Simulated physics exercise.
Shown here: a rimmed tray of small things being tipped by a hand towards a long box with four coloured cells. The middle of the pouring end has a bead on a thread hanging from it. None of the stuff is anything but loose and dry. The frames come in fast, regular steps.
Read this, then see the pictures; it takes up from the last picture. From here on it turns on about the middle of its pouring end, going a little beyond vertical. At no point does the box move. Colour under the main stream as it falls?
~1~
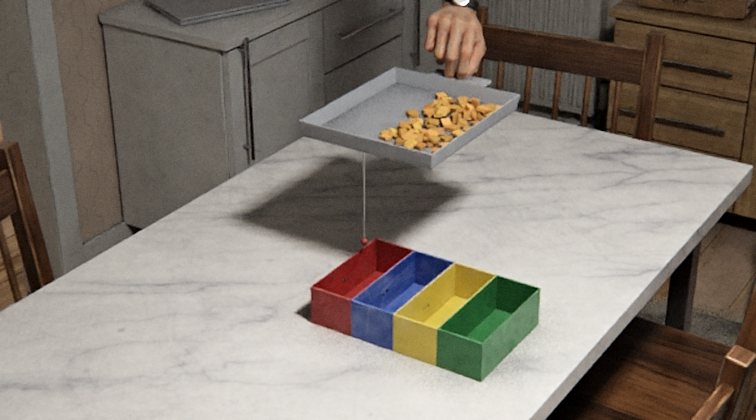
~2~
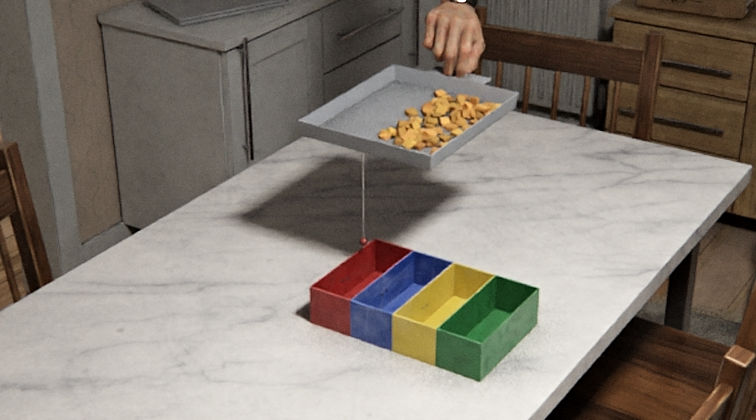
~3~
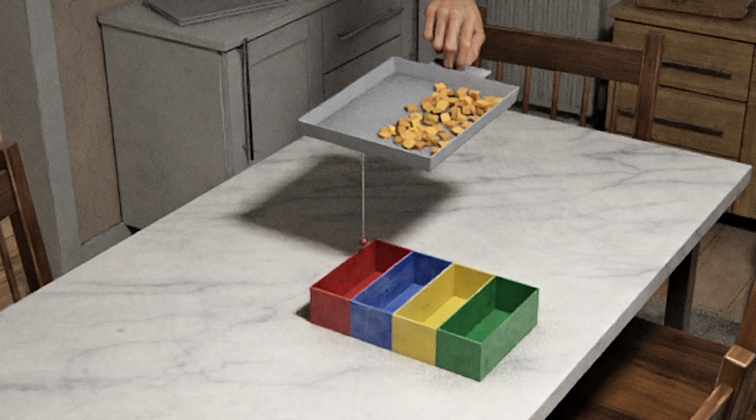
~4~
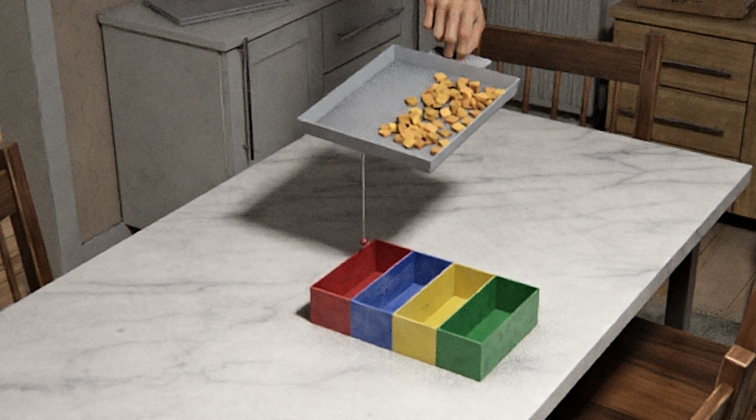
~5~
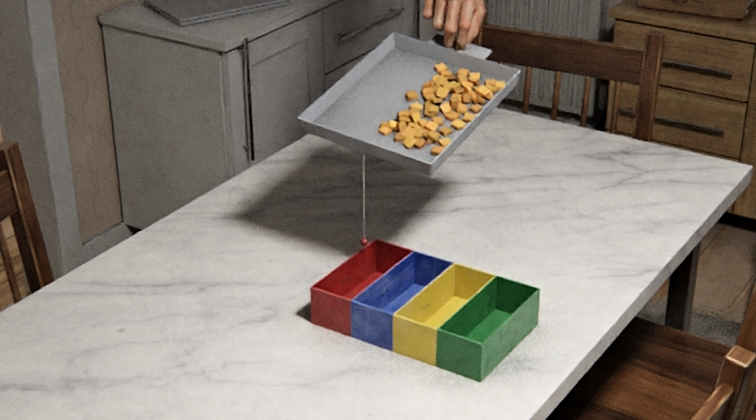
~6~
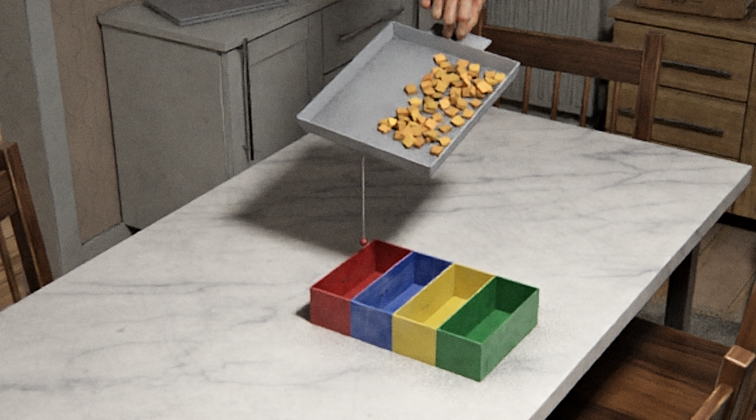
Blue, I would say.
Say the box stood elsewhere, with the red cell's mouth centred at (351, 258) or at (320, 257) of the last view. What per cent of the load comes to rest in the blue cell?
In turn 40 and 10 in a hundred.
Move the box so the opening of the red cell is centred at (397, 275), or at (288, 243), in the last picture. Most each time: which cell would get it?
Red, then green.
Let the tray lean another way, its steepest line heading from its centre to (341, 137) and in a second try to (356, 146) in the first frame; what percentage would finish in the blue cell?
Roughly 0 percent first and 10 percent second.
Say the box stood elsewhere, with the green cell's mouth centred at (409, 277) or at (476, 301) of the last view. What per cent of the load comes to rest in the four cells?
About 90% and about 100%.
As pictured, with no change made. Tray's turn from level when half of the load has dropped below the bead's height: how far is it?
It is at around 110 degrees by then.
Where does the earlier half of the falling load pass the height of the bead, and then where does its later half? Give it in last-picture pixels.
It passes near (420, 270) first and then near (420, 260).
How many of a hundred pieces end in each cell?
Result, per cent by cell: Red 10; blue 80; yellow 10; green 0.
Just after the last frame, tray tipped steeply; every one on the tray.
A moment on, tray tipped right over; the larger part on the tray; roughly a quarter in the blue cell; just a few in the yellow cell; about a tenth falling or outside the box.
Further on, tray tipped past a quarter turn; the larger part in the blue cell; about a tenth in the red cell; about a tenth in the yellow cell.
When it is over, tray tipped past a quarter turn; the larger part in the blue cell; about a tenth in the red cell; about a tenth in the yellow cell; not one in the green cell.
